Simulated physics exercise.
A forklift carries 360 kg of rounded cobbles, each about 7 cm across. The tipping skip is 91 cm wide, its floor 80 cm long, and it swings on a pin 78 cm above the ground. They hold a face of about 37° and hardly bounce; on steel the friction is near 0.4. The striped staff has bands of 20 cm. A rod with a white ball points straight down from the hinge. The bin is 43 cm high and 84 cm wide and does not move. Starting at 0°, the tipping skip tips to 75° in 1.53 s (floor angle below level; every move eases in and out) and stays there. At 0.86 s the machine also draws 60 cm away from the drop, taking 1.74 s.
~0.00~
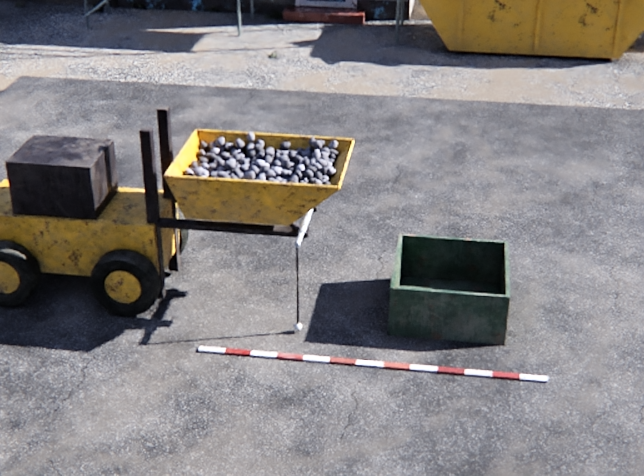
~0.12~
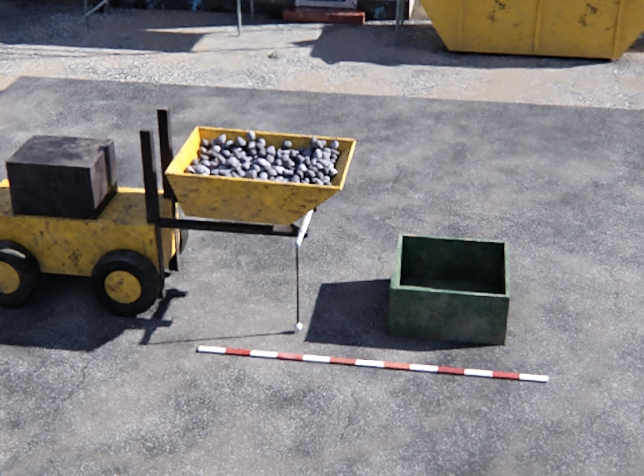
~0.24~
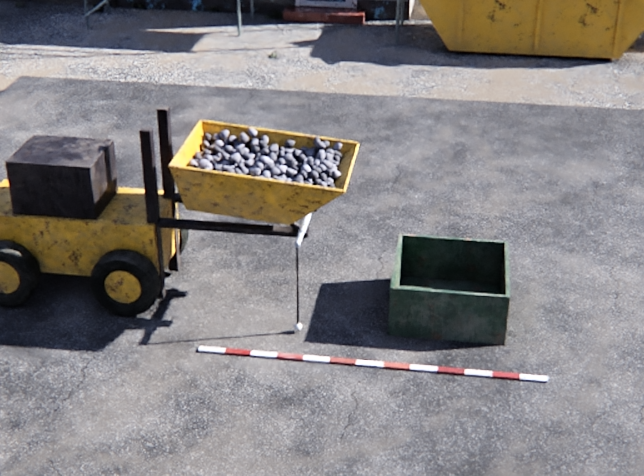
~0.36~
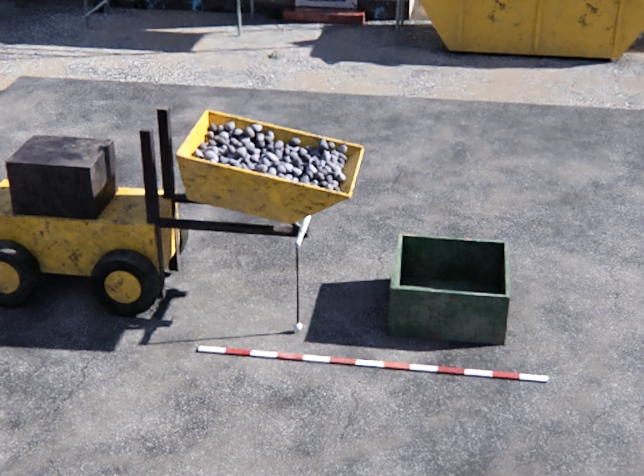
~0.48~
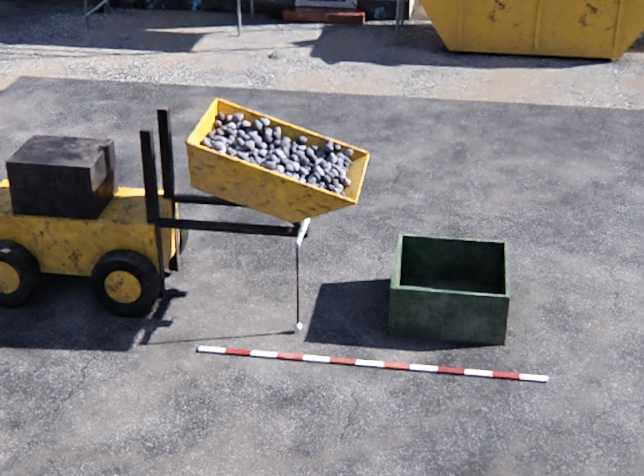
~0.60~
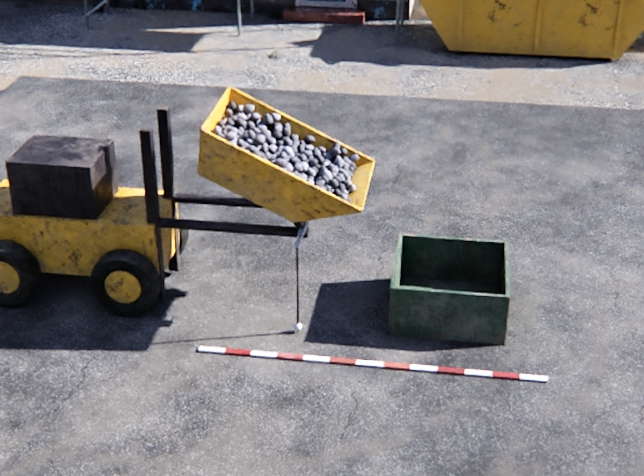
In a paved yard, a yellow forklift on the left holds up a yellow skip of grey stones, with a green bin on the ground to the right. The skip starts level, then tilts slowly and then more steeply, its left end rising and its right lip dipping, while the stones shift slightly inside.
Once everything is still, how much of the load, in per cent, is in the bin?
Some 20 per cent of it.
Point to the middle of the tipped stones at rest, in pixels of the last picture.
Around (379, 296).
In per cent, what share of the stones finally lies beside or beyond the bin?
Near 10 in a hundred.
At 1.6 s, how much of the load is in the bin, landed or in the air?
Some 20 per cent.
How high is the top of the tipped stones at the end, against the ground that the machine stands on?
Some 32 cm above that level.
After 1.1 s the floor is at 63°; 99 % in the tipping skip, 1 % short of the bin; the foremost stones are at (383, 232).
After 1.6 s the floor is at 75°; 28 % in the tipping skip, 47 % short of the bin, 19 % in the bin, 7 % beside or beyond the bin; the foremost stones are at (465, 300).
After 3.0 s the floor is at 75°; 0 % in the tipping skip, 66 % short of the bin, 22 % in the bin, 12 % beside or beyond the bin; the foremost stones are at (586, 326).
After 5.4 s the floor is at 75°; 0 % in the tipping skip, 66 % short of the bin, 22 % in the bin, 12 % beside or beyond the bin; the foremost stones are at (586, 326).
